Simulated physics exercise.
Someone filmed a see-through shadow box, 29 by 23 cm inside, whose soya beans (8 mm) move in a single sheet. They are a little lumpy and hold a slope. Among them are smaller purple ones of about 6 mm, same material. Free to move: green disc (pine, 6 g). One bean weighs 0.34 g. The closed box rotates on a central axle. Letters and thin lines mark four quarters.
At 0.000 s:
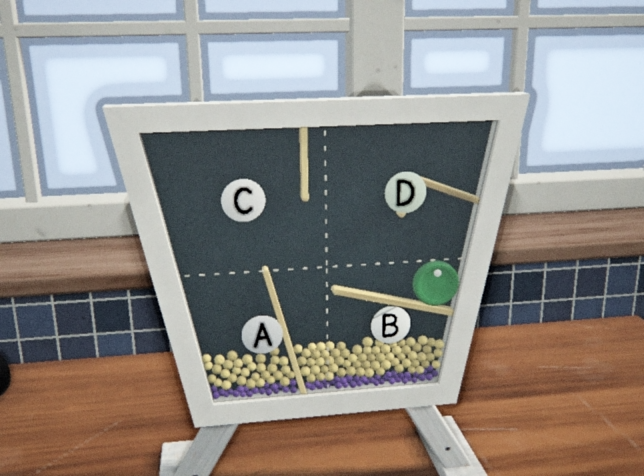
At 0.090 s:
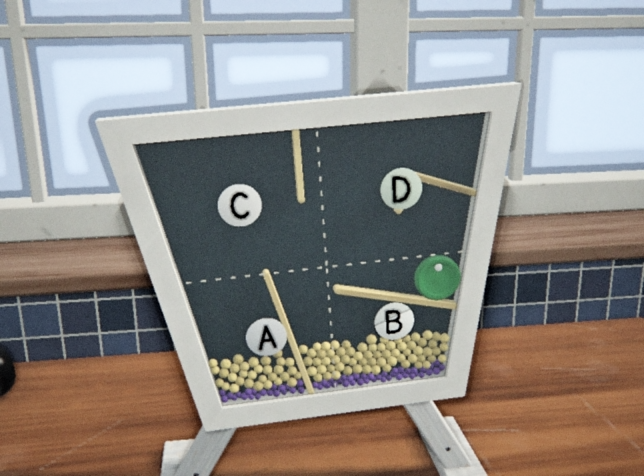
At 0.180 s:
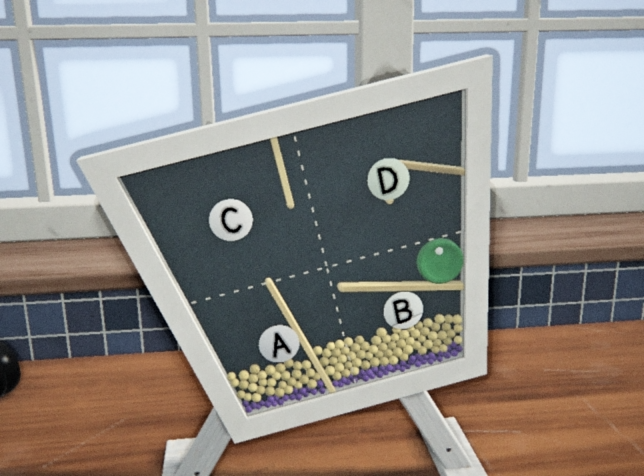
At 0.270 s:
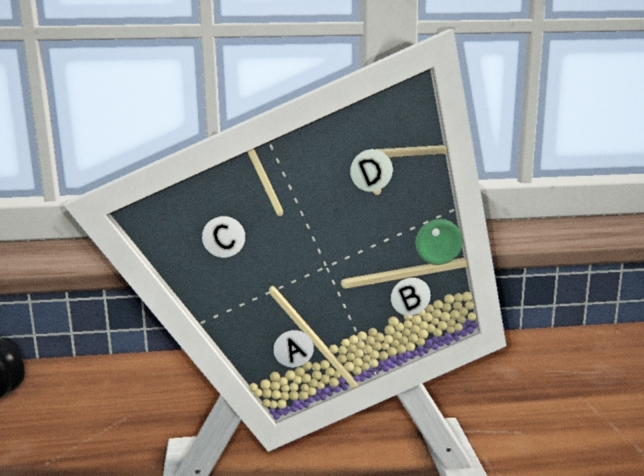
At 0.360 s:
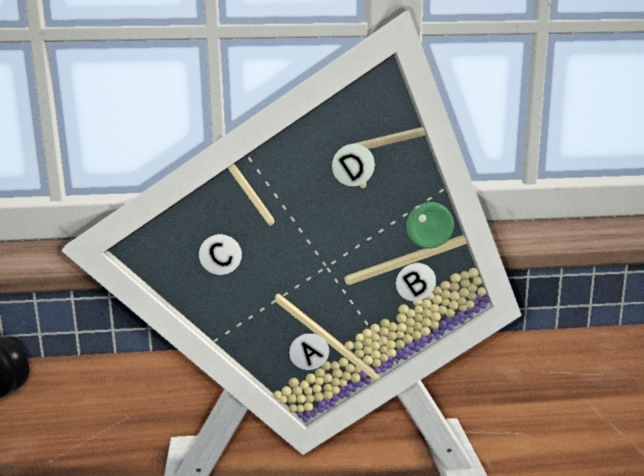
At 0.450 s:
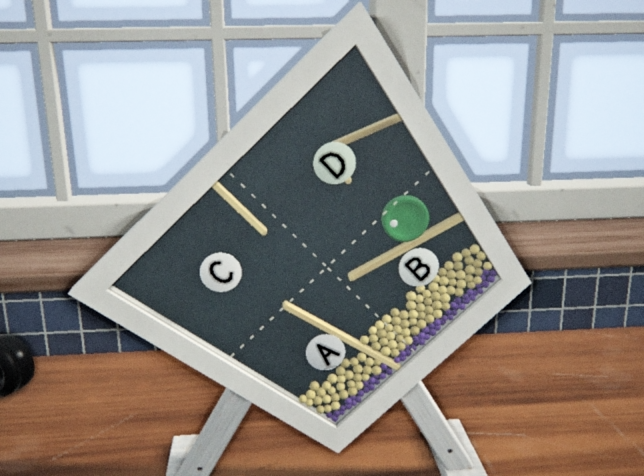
The footage shows a white-framed box turning anticlockwise by a large amount, its pale and purple grains tilting with it in a sloping layer along the base, before a green disc moves left down a ledge from the right wall.
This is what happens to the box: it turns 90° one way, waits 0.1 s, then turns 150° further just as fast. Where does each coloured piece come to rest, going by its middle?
Green disc: C.
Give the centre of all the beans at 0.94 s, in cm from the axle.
Some 8 cm right and 3 cm below.
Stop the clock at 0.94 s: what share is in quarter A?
Some 60 per cent.
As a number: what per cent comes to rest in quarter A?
Roughly 0 per cent.
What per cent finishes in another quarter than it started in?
About 100 per cent.
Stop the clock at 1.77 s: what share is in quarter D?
Roughly 0 per cent.
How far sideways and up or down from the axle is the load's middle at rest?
About 7 cm right and 5 cm below.
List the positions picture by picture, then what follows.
Level; about 160 beans; load centre (331, 370); top bean (368, 342); green disc (436, 283); A (262, 335), B (391, 325), C (243, 201), D (406, 192), in the first picture.
Turned 3° anticlockwise; load centre (337, 369); top bean (428, 335), in the second picture.
Turned 12° anticlockwise; load centre (355, 365); top bean (440, 319); wall ends (269, 282), (389, 200), (341, 287), (290, 204), in the third picture.
Turned 23° anticlockwise; load centre (373, 357); top bean (467, 297); green disc (439, 242), in the fourth picture.
Turned 33° anticlockwise; load centre (389, 347); top bean (474, 273), in the fifth picture.
Turned 43° anticlockwise; load centre (405, 335); top bean (475, 249); green disc (405, 219); A (326, 352), B (419, 267), C (221, 272), D (335, 163), in the sixth picture.
After 0.94 s, it stands 90° anticlockwise; the beans' middle is 8 cm right of and 3 cm below the centre; A 60 %, B 35 %, C 5 %; green disc in C.
After 1.77 s, it stands 165° anticlockwise; the beans' middle is 7 cm right of and 7 cm below the centre; A 20 %, C 80 %; green disc in C.
After 2.50 s, it has come round 240° anticlockwise; the beans' middle is 9 cm right of and 1 cm below the centre; C 80 %, D 20 %; green disc in C.
Settled by 3.6 s, it has come round 240° anticlockwise; A 0 %, B 0 %, C 60 %, D 40 %; green disc in C.
